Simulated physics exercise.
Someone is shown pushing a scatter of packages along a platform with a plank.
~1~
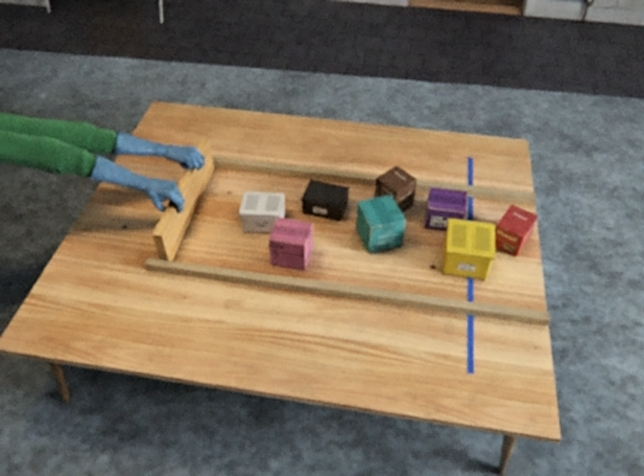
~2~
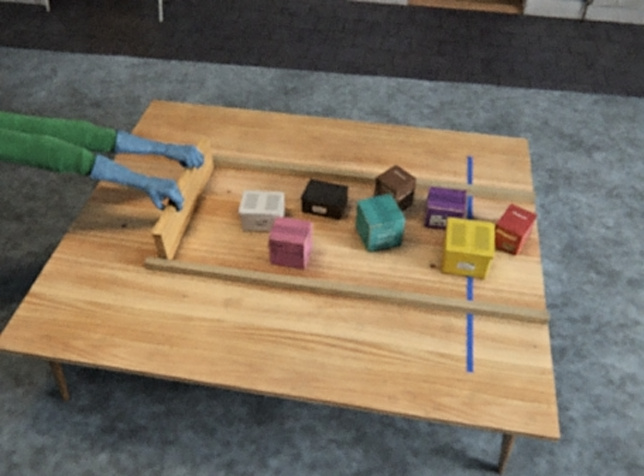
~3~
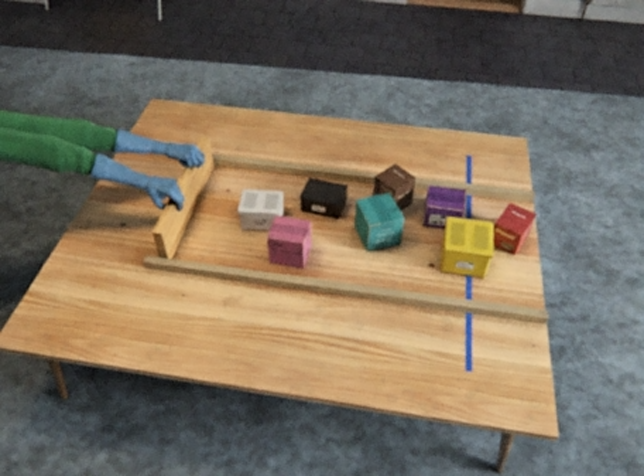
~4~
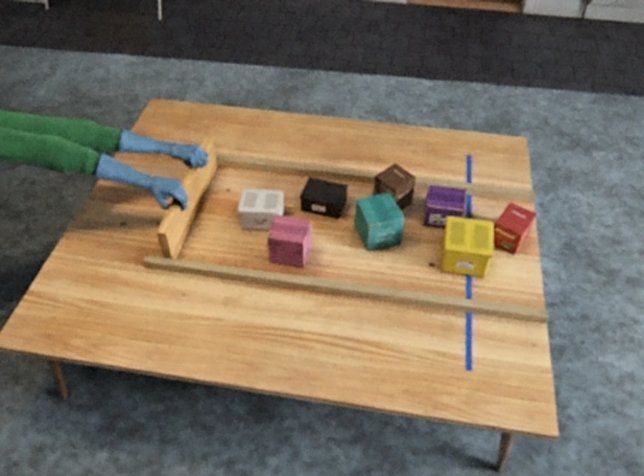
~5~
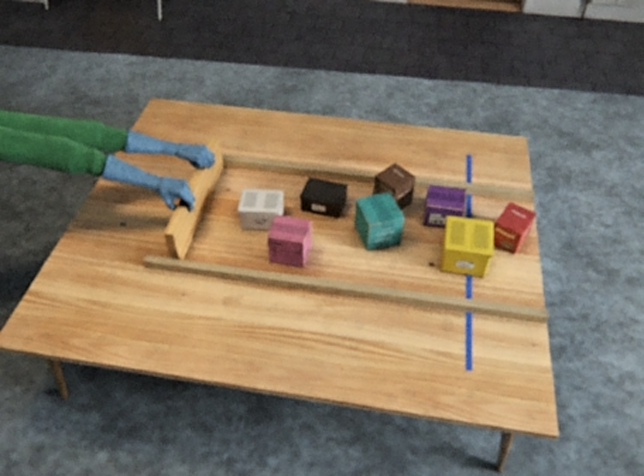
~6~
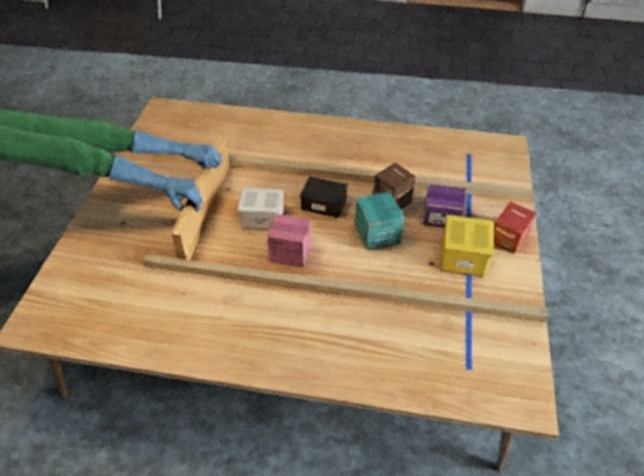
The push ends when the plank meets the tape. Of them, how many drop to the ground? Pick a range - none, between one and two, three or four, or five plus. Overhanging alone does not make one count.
Range: Three or four.
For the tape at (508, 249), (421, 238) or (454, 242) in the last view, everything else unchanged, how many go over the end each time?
In order: 5, 1 and 3.
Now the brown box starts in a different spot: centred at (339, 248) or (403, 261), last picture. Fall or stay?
First place: It is not lost; second place: It is not lost.
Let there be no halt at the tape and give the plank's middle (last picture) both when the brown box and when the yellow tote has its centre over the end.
(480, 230) and then (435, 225), give or take.
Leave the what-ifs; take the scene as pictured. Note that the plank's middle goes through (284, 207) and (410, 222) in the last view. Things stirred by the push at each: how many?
The count is 2 at the first point and 8 at the second.
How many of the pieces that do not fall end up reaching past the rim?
The figure is 2.
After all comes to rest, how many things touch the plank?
The count comes out at 3.
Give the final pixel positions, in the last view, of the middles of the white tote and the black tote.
You'll find the white tote at roughly (493, 240) and the black tote at roughly (492, 216).
Early on, none off yet; red box at rest near (512, 227); yellow tote at rest near (466, 247); purple parcel at rest near (444, 207).
A while later, none off yet; red box at rest near (512, 227); yellow tote travelled a little near (479, 249); purple parcel travelled about its own width near (467, 210).
Finally, the number that fall off is three or four; lost, purple parcel, yellow tote and red box.
